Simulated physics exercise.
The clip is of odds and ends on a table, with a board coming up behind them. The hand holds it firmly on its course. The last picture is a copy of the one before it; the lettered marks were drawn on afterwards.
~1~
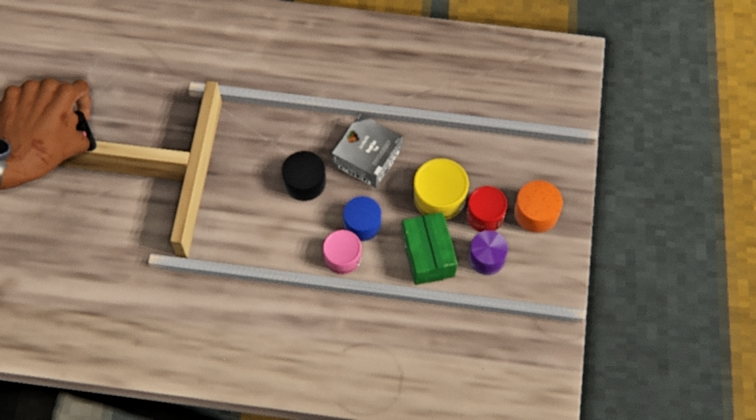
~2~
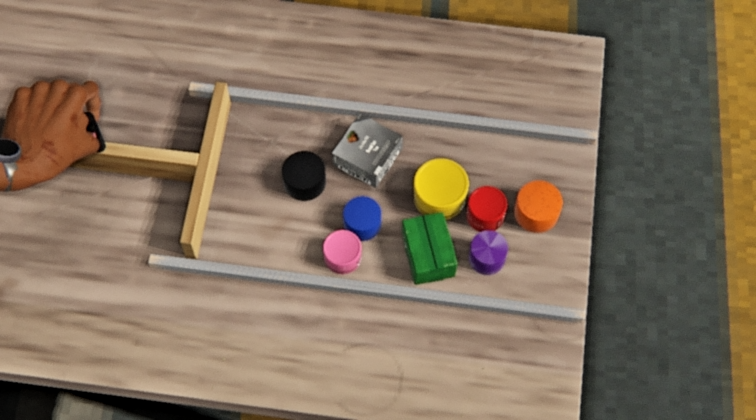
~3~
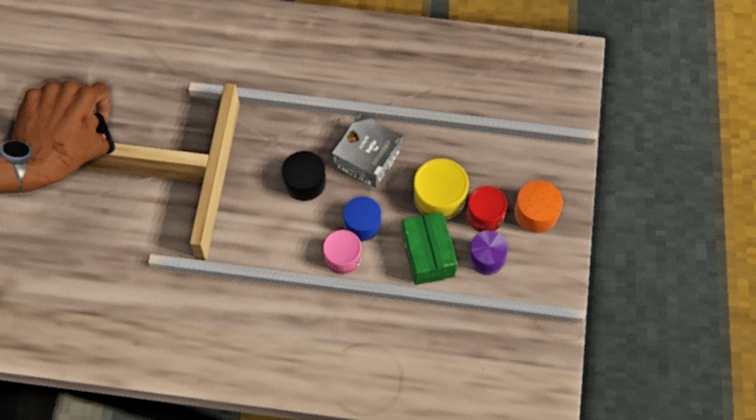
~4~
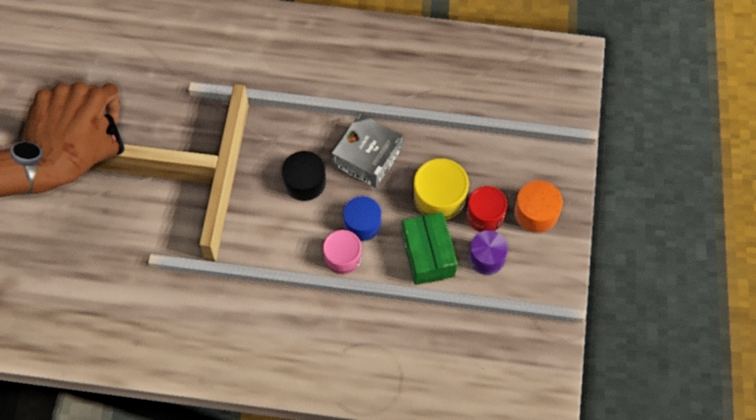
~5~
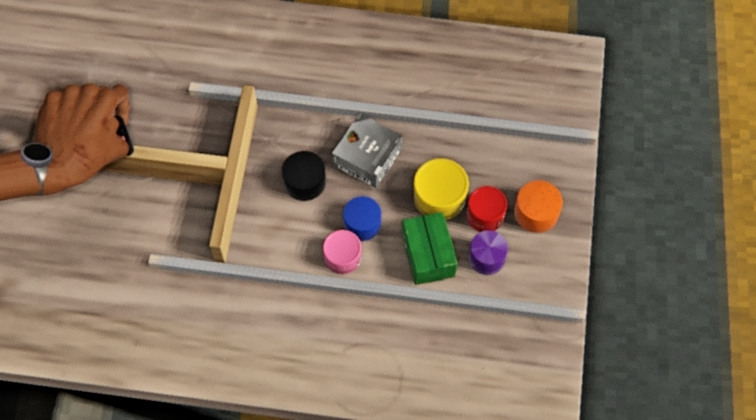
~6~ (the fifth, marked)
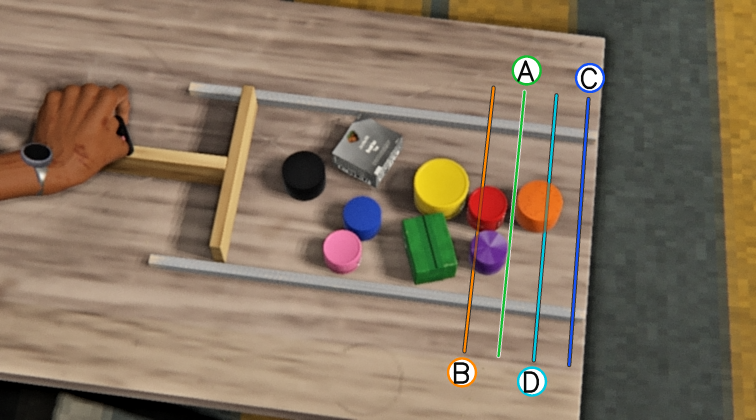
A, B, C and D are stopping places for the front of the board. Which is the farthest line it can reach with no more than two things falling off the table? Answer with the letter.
As far as mark B.
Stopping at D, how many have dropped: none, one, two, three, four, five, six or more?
In all, five.
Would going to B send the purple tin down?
No.
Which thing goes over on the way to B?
The orange pot goes over.
On the marked copy, A at (512, 217); B at (480, 213); C at (579, 225); D at (546, 221).
With B. Early on, board (321, 174); blue pot (367, 225); black pot (349, 191).
Further on, board (411, 185); orange pot (556, 204); red tub (526, 228).
At the end, board (477, 194); orange pot over the edge; red tub (588, 245); one fallen.
As for the rest, A drops three; C drops nine; D drops five.
